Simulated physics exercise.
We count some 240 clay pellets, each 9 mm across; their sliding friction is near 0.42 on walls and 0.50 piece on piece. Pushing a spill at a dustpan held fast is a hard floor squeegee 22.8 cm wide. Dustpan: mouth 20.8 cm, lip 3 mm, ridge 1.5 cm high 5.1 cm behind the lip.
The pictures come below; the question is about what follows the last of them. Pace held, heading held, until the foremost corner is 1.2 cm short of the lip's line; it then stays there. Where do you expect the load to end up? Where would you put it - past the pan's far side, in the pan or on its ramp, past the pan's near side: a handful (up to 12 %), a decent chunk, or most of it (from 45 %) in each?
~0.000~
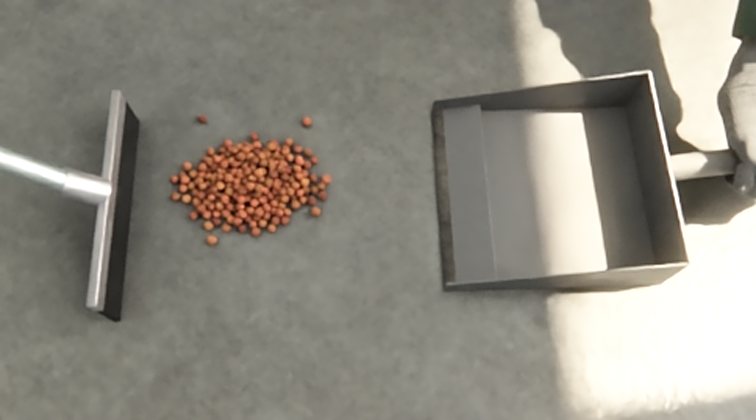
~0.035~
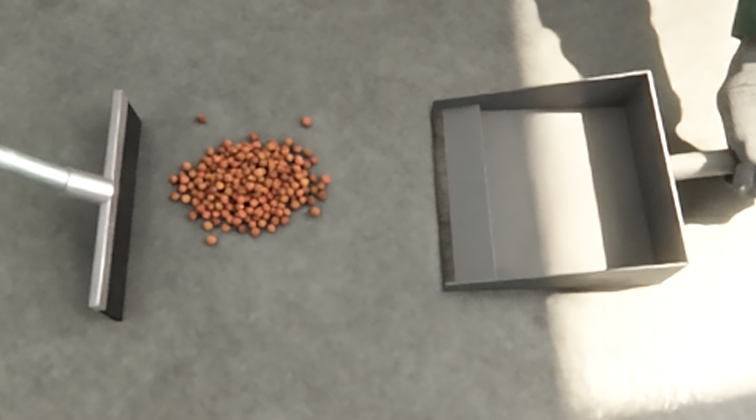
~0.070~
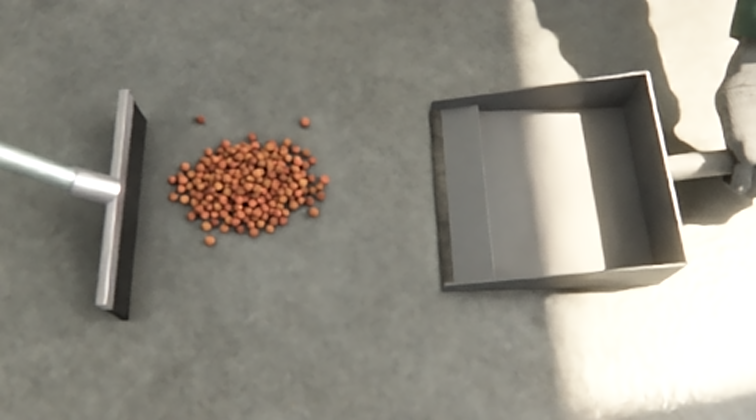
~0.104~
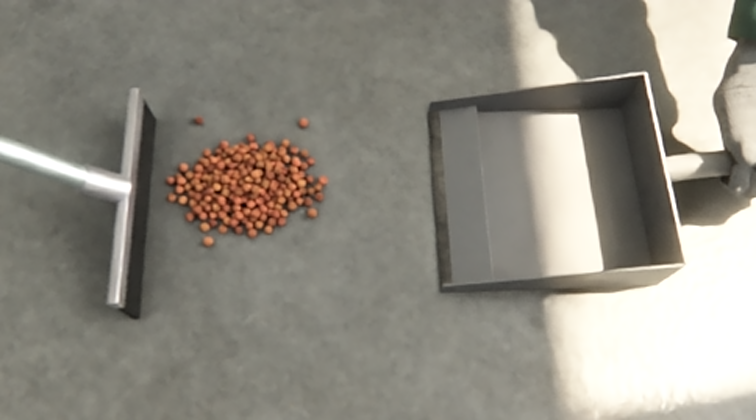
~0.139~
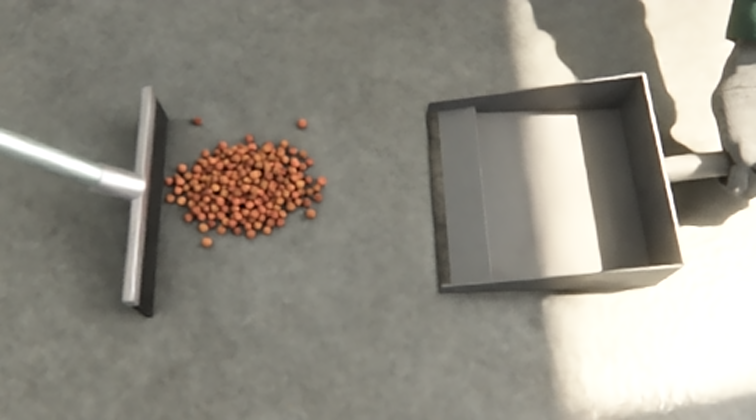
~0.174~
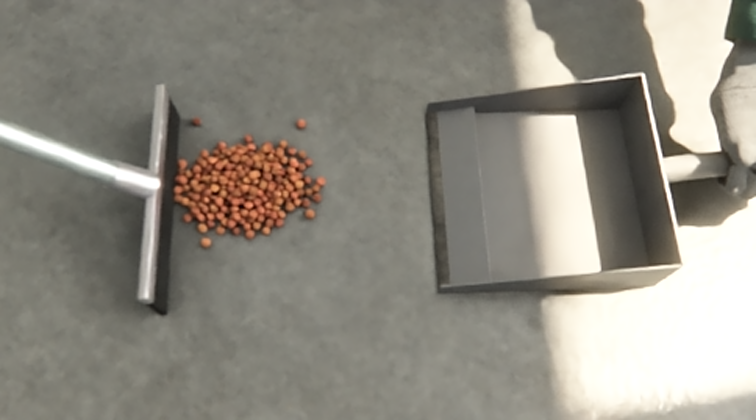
I'd say past the pan's far side: A decent chunk, in the pan or on its ramp: Most of it, past the pan's near side: A handful.
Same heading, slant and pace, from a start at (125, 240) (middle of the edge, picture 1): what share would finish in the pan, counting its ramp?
Roughly 60 percent, ramp included.
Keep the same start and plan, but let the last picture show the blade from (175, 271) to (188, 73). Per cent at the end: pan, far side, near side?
Per cent by place - pan 35, far side 35, near side 0.
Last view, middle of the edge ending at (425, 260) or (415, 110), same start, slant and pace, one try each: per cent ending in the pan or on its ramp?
Some 45 in a hundred and 35 in a hundred.
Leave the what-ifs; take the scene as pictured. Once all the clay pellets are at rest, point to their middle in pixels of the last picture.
Around (444, 156).
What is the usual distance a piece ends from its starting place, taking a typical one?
I'd say near 22 cm.
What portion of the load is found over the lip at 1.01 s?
Over the lip: Approx. 60 %.
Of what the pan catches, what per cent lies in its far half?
Roughly 70 per cent.
After 0.48 s, middle of the blade 15 cm from the lip; 0 % over the lip, far side 5 %, near side 0 %.
After 0.69 s, middle of the blade 6 cm from the lip; 0 % over the lip, far side 10 %, near side 0 %.
After 1.01 s, middle of the blade 1 cm from the lip; 60 % over the lip, far side 15 %, near side 0 %.
At rest (1.3 s), far side 15 %, pan 55 %, near side 0 %, in front of the lip or behind the blade 25 %.
